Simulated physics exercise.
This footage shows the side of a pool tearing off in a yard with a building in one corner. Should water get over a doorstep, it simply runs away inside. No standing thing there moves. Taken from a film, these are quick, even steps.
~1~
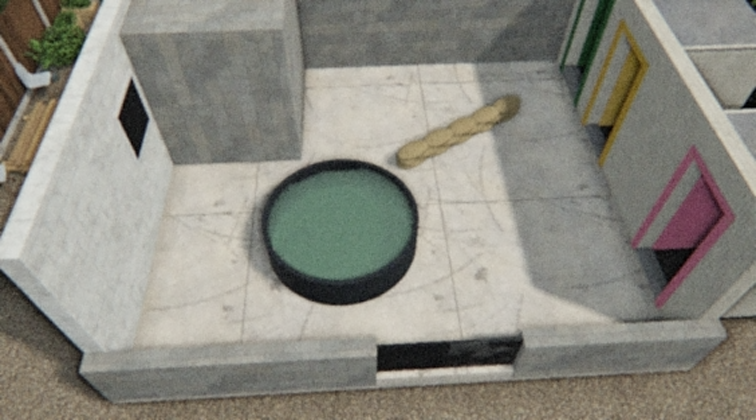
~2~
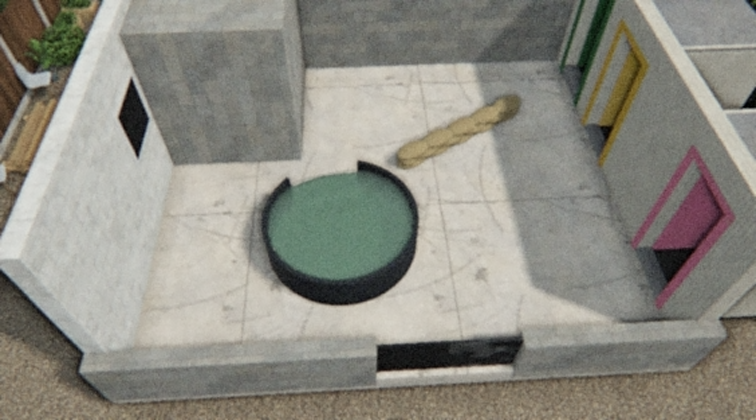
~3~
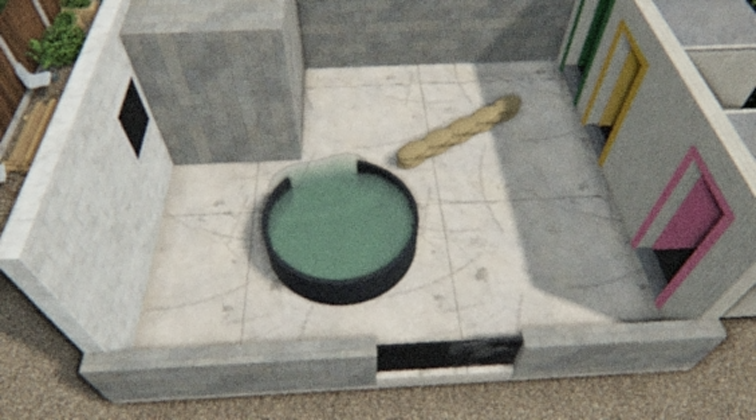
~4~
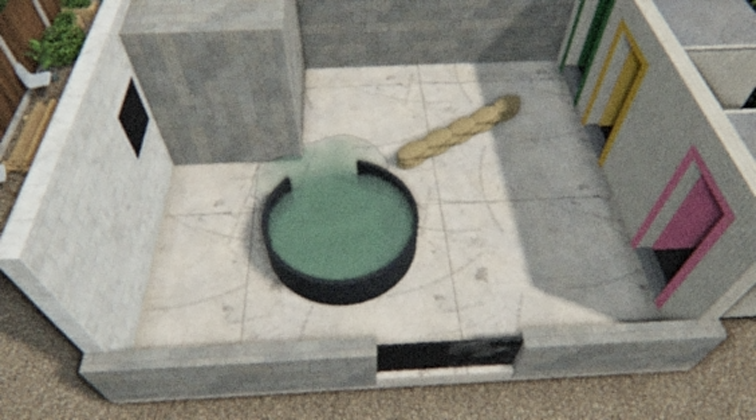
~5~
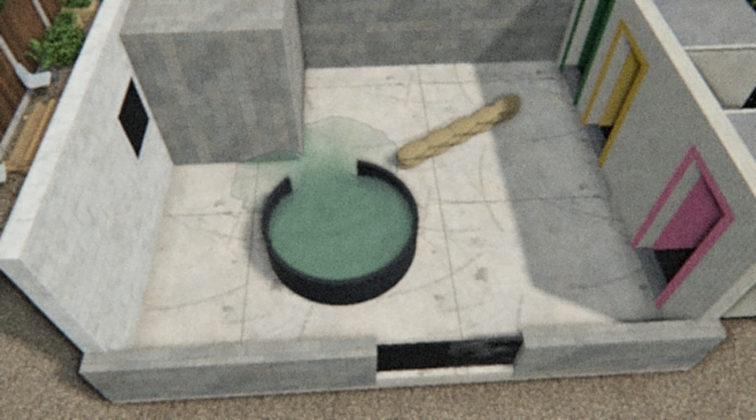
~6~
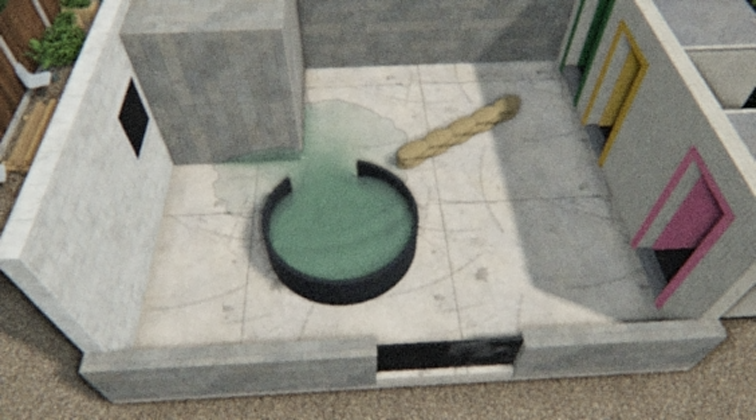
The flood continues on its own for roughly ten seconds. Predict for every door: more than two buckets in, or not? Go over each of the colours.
The pink door: Not more than two; the green door: Not more than two; the yellow door: Not more than two.
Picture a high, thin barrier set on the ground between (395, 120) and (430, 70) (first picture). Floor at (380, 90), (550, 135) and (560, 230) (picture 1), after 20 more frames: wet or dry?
Submerged; untouched; untouched.
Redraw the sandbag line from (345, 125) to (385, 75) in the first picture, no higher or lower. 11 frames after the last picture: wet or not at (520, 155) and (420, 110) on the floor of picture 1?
I'd say left untouched for the first, waterlogged for the second.
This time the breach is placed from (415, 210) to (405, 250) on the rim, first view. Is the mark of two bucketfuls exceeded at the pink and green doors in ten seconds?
Result - pink: Clears the line; green: Misses the line.
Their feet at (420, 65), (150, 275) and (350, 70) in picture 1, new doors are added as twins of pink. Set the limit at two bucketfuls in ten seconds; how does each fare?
The three come out over, short and over.
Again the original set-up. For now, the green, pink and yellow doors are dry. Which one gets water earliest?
Going by the pictures, it would be the green one.
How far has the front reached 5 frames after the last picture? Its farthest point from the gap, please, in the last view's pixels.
Pixel estimate: (376, 69).
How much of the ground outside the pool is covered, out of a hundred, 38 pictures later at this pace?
Around 70 percent of it.
A moment on, water covers 20 % of the floor; the pink door not reached, the green door not reached, the yellow door not reached.
Next, water covers 25 % of the floor; the pink door not reached, the green door not reached, the yellow door not reached.
Then, water covers 45 % of the floor; the pink door not reached, the green door wet at the sill, nothing in, the yellow door not reached.
Later, water covers 70 % of the floor; the pink door wet at the sill, nothing in, the green door wet at the sill, nothing in, the yellow door wet at the sill, nothing in.
In the end, water covers 95 % of the floor; the pink door wet at the sill, nothing in, the green door wet at the sill, nothing in, the yellow door under two buckets in.
